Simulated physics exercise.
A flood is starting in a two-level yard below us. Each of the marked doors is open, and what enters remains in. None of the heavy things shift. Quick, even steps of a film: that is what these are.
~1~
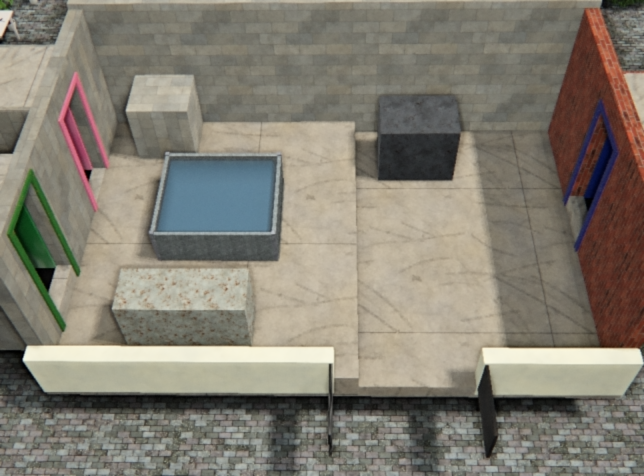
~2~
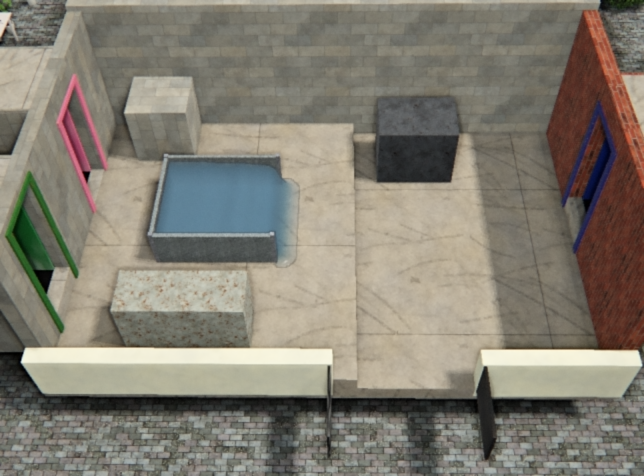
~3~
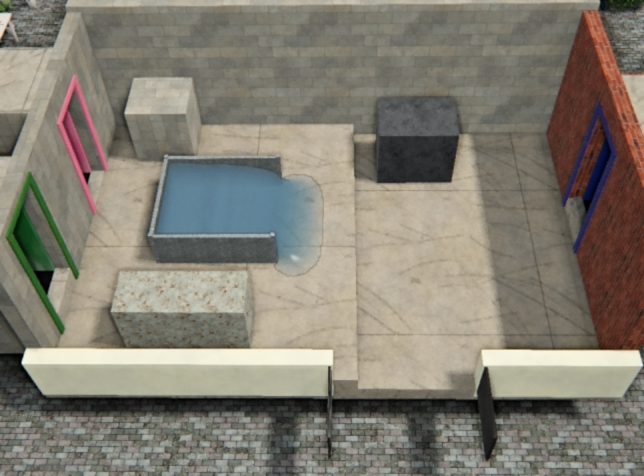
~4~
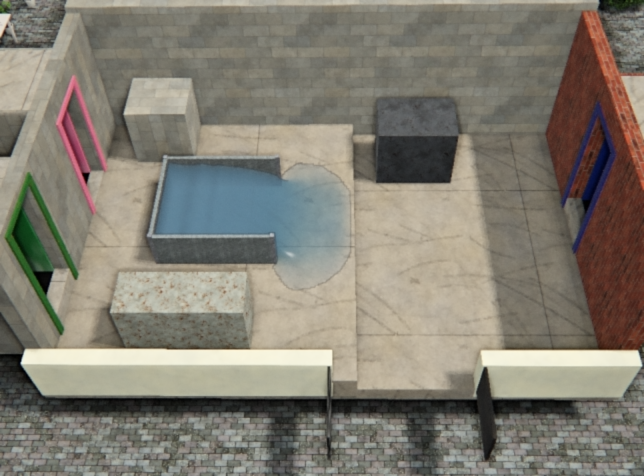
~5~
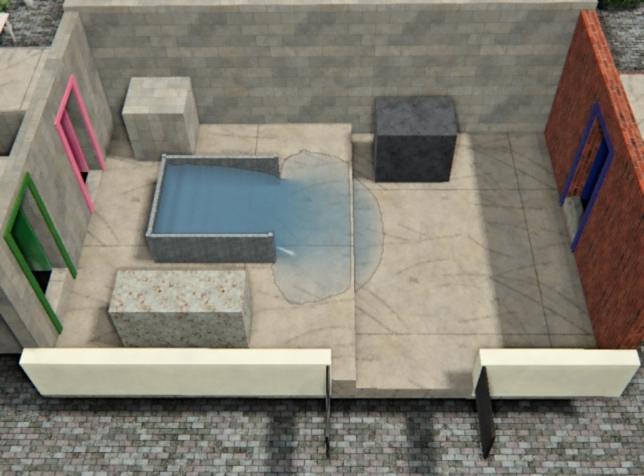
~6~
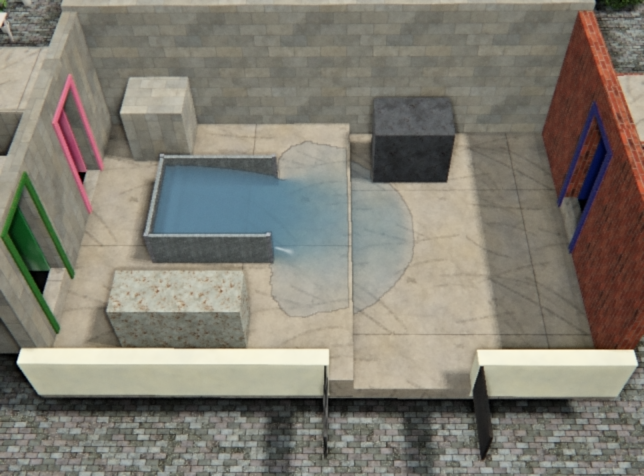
The footage shows a walled yard with a tank of still blue water; the tank's right side opens, and water spreads rightward across the paving, crosses the step onto the lower level, and widens below a dark block.
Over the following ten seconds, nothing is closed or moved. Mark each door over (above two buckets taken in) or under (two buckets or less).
Blue door: Under. Green door: Under. Pink door: Under.
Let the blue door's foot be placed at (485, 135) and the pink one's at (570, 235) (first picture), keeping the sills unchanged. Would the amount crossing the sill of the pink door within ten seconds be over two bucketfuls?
Checking it alone, the pink door overshoots.
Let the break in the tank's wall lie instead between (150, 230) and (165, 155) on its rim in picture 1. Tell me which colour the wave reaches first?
The pink door, I'd guess.
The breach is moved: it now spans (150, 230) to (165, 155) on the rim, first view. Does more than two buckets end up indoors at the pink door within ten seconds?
In that case the pink door exceeds the limit.
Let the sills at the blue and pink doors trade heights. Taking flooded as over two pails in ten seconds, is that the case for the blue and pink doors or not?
Note: Blue above threshold; pink sub-threshold.
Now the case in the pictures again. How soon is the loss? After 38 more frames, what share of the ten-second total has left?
By my reckoning, 30 %.
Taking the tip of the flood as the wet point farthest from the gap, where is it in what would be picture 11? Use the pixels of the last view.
I'd point to (553, 241).
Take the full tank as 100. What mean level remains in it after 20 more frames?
Around 18 percent.
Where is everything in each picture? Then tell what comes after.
Still water in the tank at (219, 195), in the first frame.
The front is at (278, 265), out from the gap at (276, 214), in the second frame.
The front is at (301, 269), out from the gap at (276, 215), in the third frame.
The front is at (317, 169), out from the gap at (275, 216), in the fourth frame.
The front is at (375, 260), out from the gap at (274, 216), in the fifth frame.
The front is at (408, 249), out from the gap at (272, 216), in the sixth frame.
A moment on, water covers 40 % of the floor; the blue door not reached, the green door not reached, the pink door not reached.
Next, water covers 55 % of the floor; the blue door wet at the sill, nothing in, the green door not reached, the pink door not reached.
Then, water covers 60 % of the floor; the blue door wet at the sill, nothing in, the green door not reached, the pink door not reached.
Later, water covers 60 % of the floor; the blue door wet at the sill, nothing in, the green door not reached, the pink door not reached.
In the end, water covers 55 % of the floor; the blue door wet at the sill, nothing in, the green door not reached, the pink door not reached.
